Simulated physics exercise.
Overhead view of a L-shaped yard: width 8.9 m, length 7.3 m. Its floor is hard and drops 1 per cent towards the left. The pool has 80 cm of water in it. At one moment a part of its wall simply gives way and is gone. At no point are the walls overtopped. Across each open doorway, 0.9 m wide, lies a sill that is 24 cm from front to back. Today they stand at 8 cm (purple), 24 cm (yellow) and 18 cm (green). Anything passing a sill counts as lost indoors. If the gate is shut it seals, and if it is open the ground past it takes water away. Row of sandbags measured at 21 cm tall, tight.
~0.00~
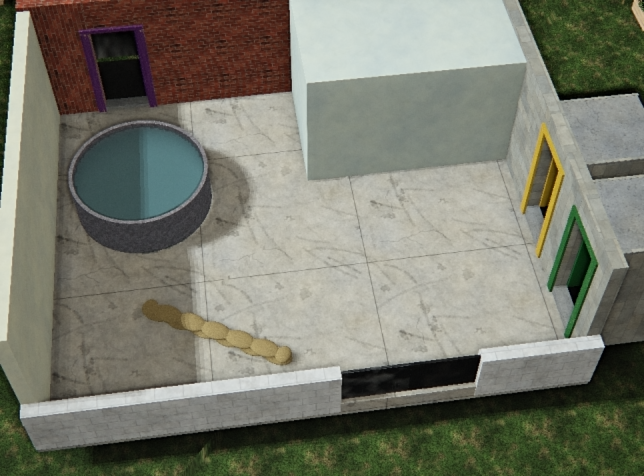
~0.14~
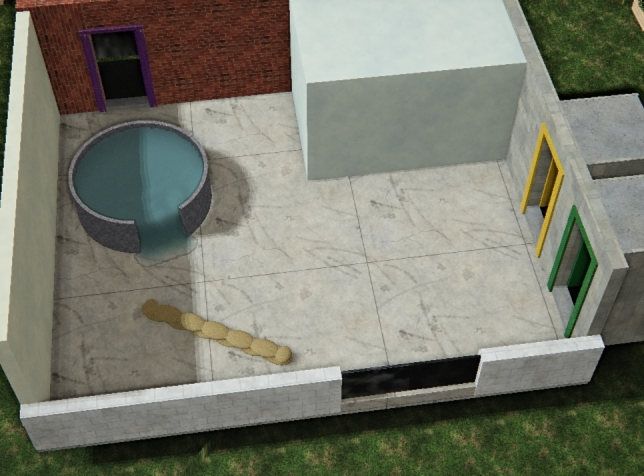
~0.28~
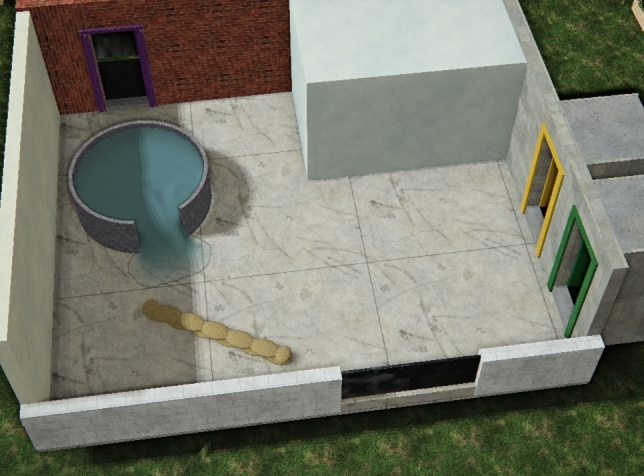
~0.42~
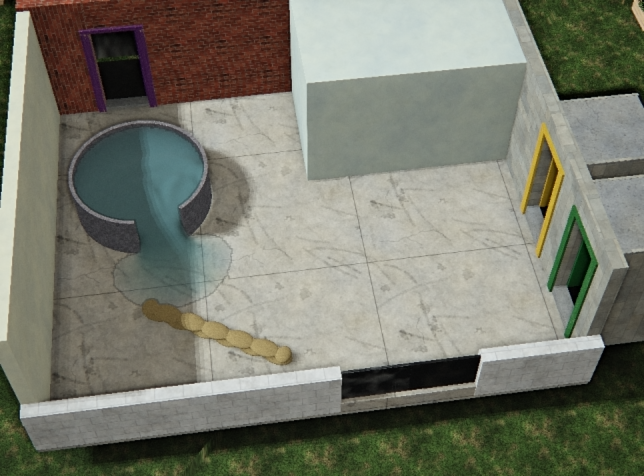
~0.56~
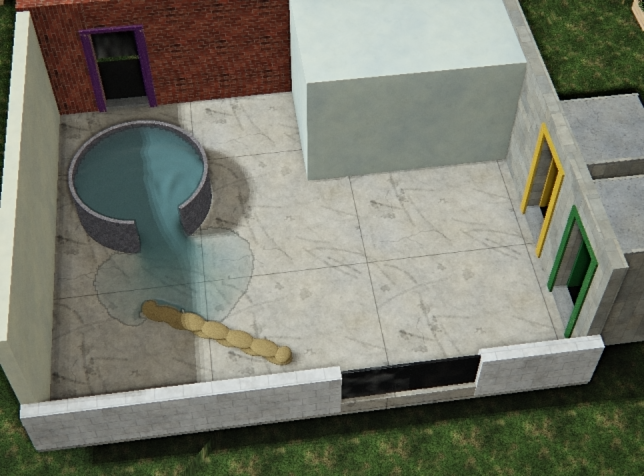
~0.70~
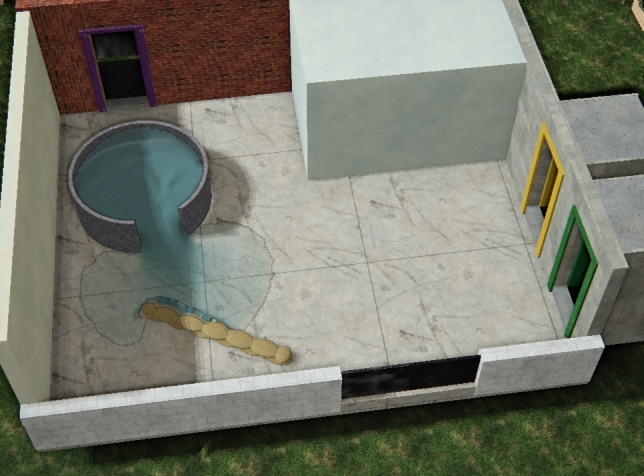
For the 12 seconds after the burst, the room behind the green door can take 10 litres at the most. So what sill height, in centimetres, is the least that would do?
I would say 22 cm at the least.
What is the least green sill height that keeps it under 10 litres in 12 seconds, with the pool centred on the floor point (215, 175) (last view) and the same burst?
Some 22 cm.
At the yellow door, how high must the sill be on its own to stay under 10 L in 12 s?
At yellow, roughly 7.5 cm.
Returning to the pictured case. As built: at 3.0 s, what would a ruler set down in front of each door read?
Purple 0, yellow 0, green 2 cm.
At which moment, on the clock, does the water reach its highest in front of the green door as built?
3.8 s.
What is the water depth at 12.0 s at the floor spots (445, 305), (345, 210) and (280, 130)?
About 5, 7 and 0 cm respectively.
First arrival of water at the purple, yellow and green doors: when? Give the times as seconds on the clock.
The flood shows up at purple at 9.0 s, at yellow at 3.8 s, and at green at 3.2 s.
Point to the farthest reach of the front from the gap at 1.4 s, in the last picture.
Close to pixel (340, 372).
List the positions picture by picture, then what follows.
The first picture shows the pool at (139, 173) is whole and still, 80 cm deep; the green door at (570, 280) is dry.
In the second picture, the front is at (189, 249), 0.3 m from the gap at (162, 237); 0.2 m2 of floor is wet, 80 cm left at the back.
In the third picture, the gap is at (162, 238), the front 0.8 m out at (190, 272); the back of the pool holds 80 cm.
In the fourth picture, water pours out at (162, 239) and has run 1.4 m, to (182, 303); about 8 cm deep outside, 80 cm at the back.
In the fifth picture, water pours out at (162, 238) and has run 2.0 m, to (211, 322); about 6 cm deep outside, 78 cm at the back.
In the sixth picture, water pours out at (162, 238) and has run 2.4 m, to (236, 334); about 4 cm deep outside, 72 cm at the back; the green door at (570, 280), 7.3 m from the gap, is still 5.3 m from the nearest water.
After 1.4 s water covers 25 % of the floor, deepest (42 cm) near (173, 249); it has not reached the green door.
After 3.0 s water covers 45 % of the floor, deepest (30 cm) near (166, 305); it has not reached the green door.
After 12.0 s water covers 90 % of the floor, deepest (16 cm) near (166, 305); 6 cm at the green door, 34 litres in over its 18 cm sill.
At the green door as built, the water arrived by 3.2 s and peaked near 24 cm at 3.8 s.
Run again over the same 12 s with other heights there, 25 litres in over 19 cm, 3 litres over 25.5 cm. The limit of 10 litres is kept from about 22 cm up.
